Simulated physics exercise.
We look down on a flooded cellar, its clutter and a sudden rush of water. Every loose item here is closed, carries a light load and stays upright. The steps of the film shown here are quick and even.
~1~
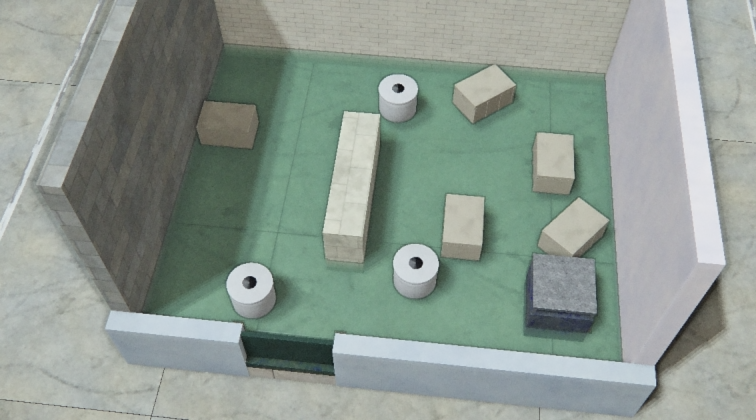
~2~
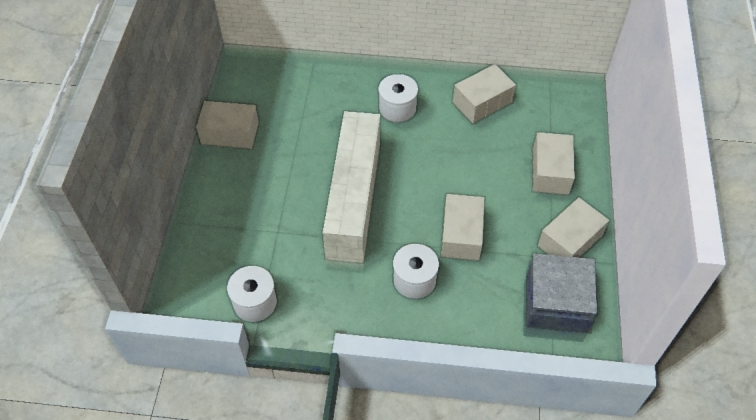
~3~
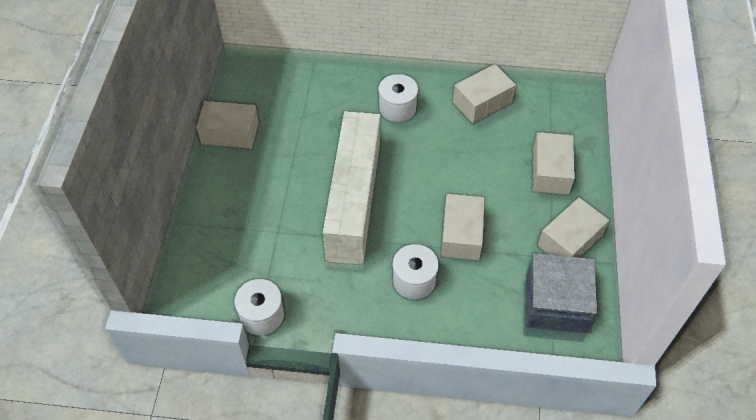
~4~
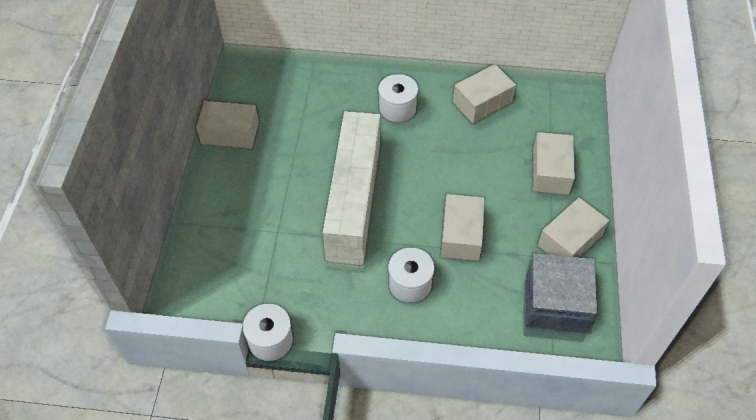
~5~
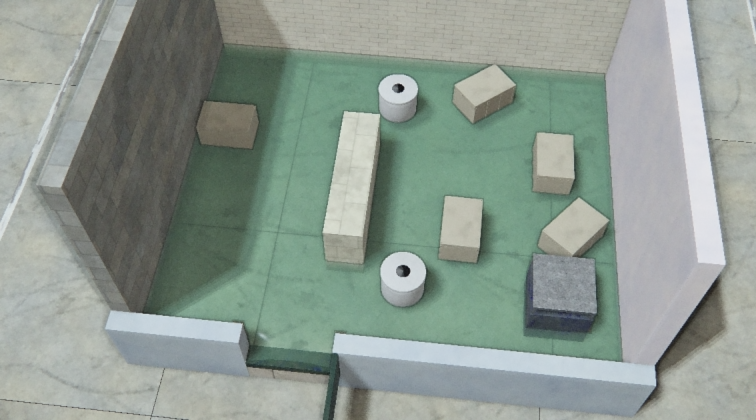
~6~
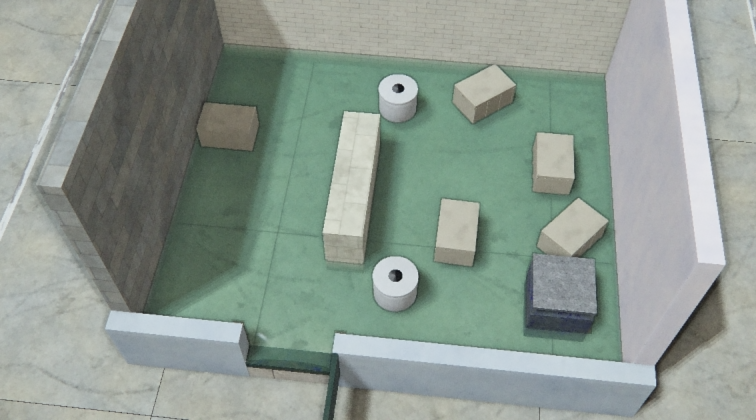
In the video, white tubs and tan crates sit in green water inside a walled room; the lower-left tub drifts to the front gap and disappears from view, while the lower-middle tub and a nearby crate shift slightly left.
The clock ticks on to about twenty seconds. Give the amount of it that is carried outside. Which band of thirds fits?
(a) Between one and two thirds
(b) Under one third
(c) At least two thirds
Answer: A.
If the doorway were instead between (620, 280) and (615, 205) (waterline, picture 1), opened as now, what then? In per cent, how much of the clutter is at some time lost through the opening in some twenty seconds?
80 in a hundred or thereabouts.
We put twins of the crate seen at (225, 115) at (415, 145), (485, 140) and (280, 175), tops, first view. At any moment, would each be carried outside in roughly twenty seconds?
Outcome for each, listed in order: Does not leave, does not leave, leaves.
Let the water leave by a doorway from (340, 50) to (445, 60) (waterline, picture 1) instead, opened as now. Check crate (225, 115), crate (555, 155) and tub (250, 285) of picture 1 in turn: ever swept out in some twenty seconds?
Item one: Leaves; item two: Leaves; item three: Remains.
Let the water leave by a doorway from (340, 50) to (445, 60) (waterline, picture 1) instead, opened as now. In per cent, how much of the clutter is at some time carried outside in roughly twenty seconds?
I'd say some 60 in a hundred.
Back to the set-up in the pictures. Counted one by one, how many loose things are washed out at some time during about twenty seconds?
It comes out at 4.
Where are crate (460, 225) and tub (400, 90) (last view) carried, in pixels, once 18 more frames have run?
They'd be somewhere near (390, 287) and (346, 102).
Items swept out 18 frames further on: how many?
The number comes to 2.
A moment on, 1 of 8 are out; 7 afloat.
Next, 2 of 8 are out; 6 afloat.
Later, 3 of 8 are out; 5 afloat.
In the end, 4 of 8 are out; 4 afloat.
